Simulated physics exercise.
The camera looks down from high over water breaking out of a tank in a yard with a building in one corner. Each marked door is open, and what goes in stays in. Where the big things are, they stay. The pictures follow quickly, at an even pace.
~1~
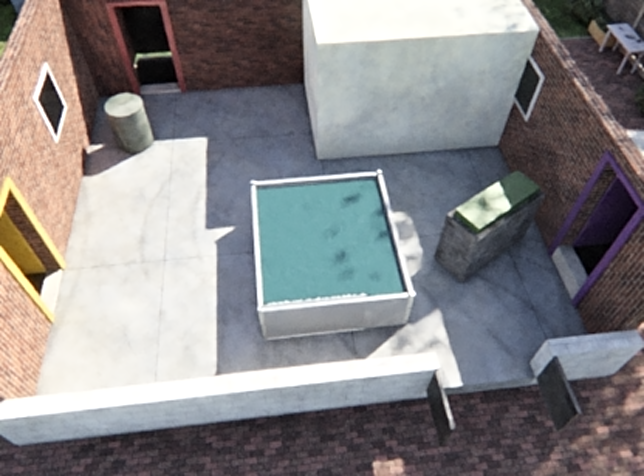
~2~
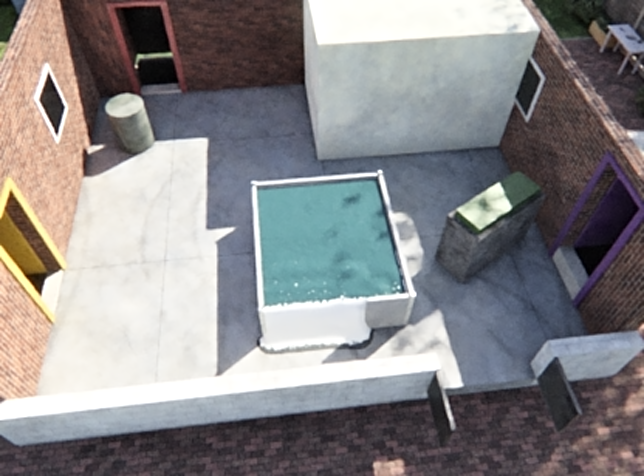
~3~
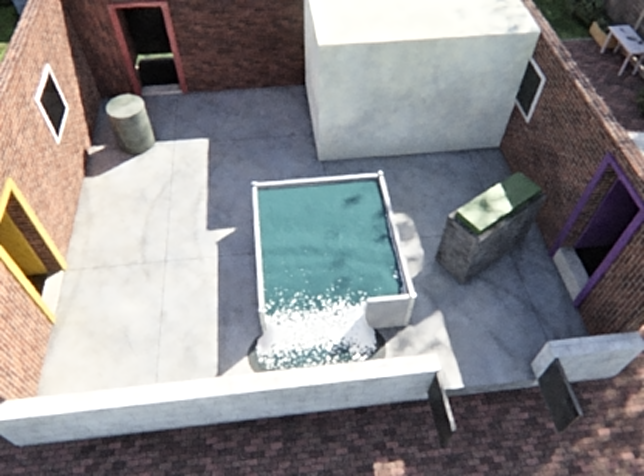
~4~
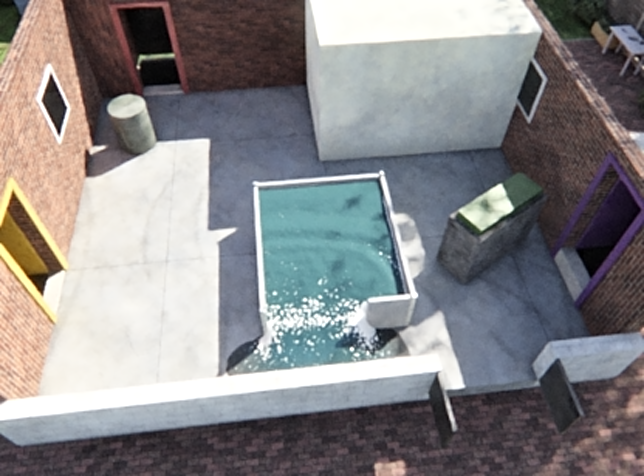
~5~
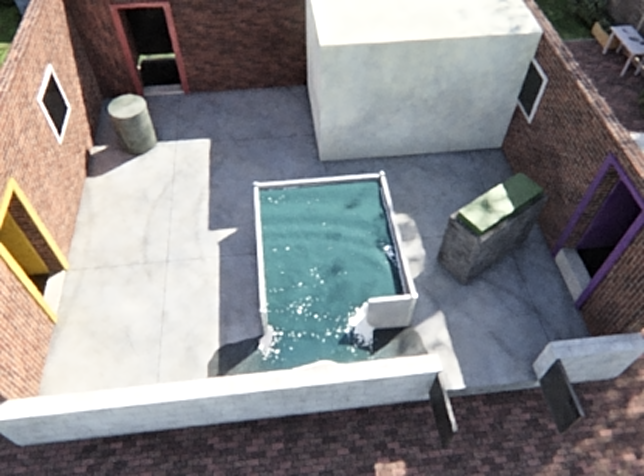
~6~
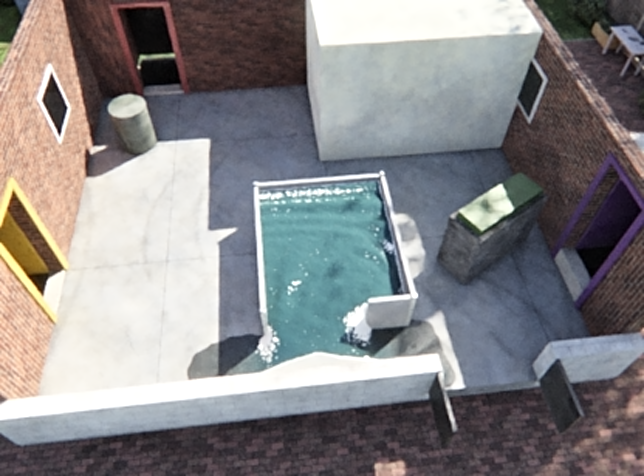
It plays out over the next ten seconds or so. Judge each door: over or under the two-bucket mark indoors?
My call: Yellow door, over; red door, under; purple door, under.
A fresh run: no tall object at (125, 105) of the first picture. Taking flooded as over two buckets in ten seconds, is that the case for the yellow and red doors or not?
So yellow gets too much, red gets too much.
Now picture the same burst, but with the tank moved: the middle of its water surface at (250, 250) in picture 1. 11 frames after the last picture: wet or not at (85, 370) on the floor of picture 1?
Outcome at that point: Waterlogged.
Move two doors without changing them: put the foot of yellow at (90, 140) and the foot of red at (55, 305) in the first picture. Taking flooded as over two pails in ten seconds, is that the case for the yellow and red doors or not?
Well, the yellow door tops the limit, but the red door tops the limit.
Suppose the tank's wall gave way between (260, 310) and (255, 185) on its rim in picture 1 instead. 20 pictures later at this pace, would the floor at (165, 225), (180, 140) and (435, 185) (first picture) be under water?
First soaked through, second soaked through, third kept bare.
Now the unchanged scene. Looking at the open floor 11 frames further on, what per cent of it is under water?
Estimate: Some 35 in a hundred.
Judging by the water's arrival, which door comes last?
Answer: The one in red.
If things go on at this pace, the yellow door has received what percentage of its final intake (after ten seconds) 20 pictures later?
Roughly 45 percent.
A moment on, water covers 20 % of the floor; the yellow door not reached, the red door not reached, the purple door not reached.
Next, water covers 35 % of the floor; the yellow door under two buckets in, the red door not reached, the purple door wet at the sill, nothing in.
Then, water covers 50 % of the floor; the yellow door far over two buckets in, the red door not reached, the purple door wet at the sill, nothing in.
Later, water covers 85 % of the floor; the yellow door far over two buckets in, the red door wet at the sill, nothing in, the purple door wet at the sill, nothing in.
In the end, water covers 95 % of the floor; the yellow door far over two buckets in, the red door wet at the sill, nothing in, the purple door wet at the sill, nothing in.
